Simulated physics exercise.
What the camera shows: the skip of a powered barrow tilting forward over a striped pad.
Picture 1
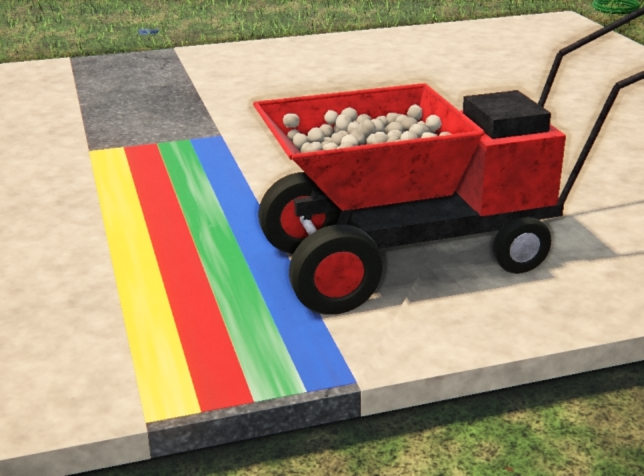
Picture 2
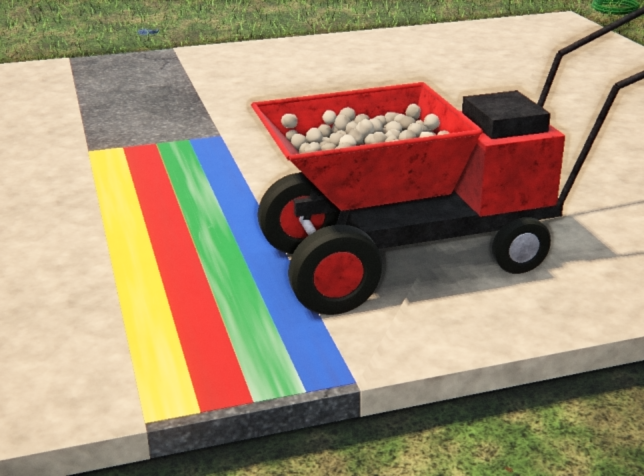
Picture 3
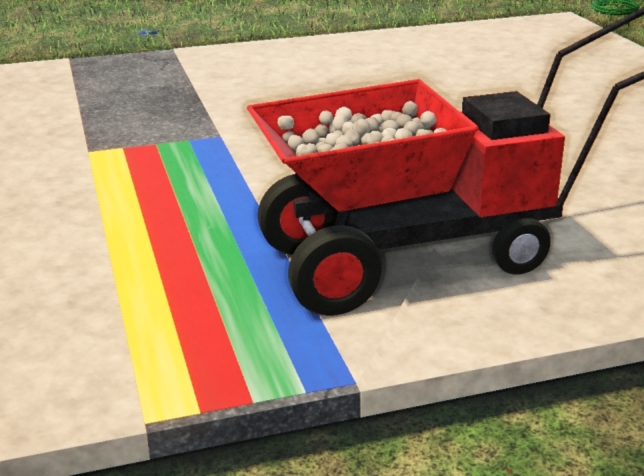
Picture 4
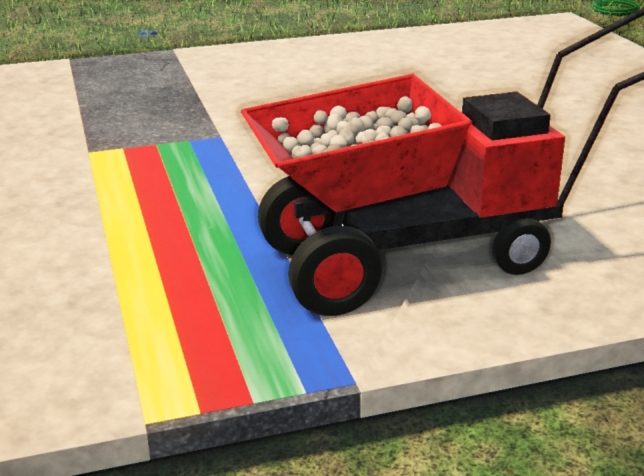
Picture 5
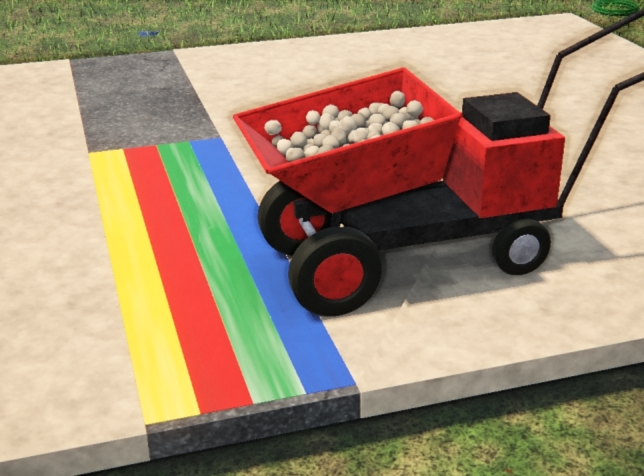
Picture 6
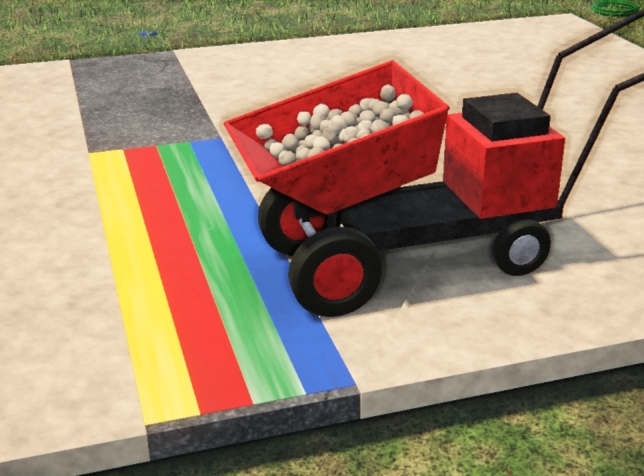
To begin with, a red powered barrow stands beside a pad striped yellow, red, green and blue, its level skip loaded with pale rounded stones. The skip then tilts forward toward the left, slightly at first and then clearly, its rear rising while the stones stay inside.
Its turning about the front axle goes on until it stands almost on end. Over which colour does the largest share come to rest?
The largest share rests over yellow.
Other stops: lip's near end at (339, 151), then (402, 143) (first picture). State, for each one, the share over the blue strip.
In order: About 0 % and 20 %.
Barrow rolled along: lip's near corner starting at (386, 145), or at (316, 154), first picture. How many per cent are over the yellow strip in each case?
Roughly 20 per cent first, then roughly 30 per cent.
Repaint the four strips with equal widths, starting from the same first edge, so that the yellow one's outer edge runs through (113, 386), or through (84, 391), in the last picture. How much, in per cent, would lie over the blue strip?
Shares: 0 %; then 0 %.
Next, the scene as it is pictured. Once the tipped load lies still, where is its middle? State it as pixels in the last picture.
About (134, 306).
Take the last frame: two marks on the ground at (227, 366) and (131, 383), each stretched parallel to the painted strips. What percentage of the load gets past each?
Estimate, first then second: 90 %, 30 %.
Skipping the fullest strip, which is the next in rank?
The runner-up: The strip in red.
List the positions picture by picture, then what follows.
The first picture shows lip of the skip at (292, 157), level; top of the load at (374, 141), river pebbles; blue strip at (310, 344); green strip at (262, 353); red strip at (213, 361); yellow strip at (162, 370).
The second picture shows lip of the skip at (290, 158), level; top of the load at (372, 141).
The third picture shows lip of the skip at (285, 161), tipped barely; top of the load at (376, 140).
The fourth picture shows lip of the skip at (278, 166), tipped a little; top of the load at (384, 133).
The fifth picture shows lip of the skip at (269, 172), tipped a little; top of the load at (390, 132).
The sixth picture shows lip of the skip at (258, 179), tipped clearly; top of the load at (388, 116); blue strip at (310, 346); green strip at (261, 355); red strip at (212, 364); yellow strip at (161, 373).
Soon after the last picture, skip tipped steeply; all in the skip.
A little later, skip tipped right over; most in the skip; a small part over the red strip; about a quarter over the yellow strip.
Later still, skip tipped right over; about a quarter in the skip; a small part over the red strip; about a third over the yellow strip; about a third off the paint.
At rest, skip tipped right over; a small part in the skip; none over the blue strip; none over the green strip; about a quarter over the red strip; about a third over the yellow strip; about a third off the paint.
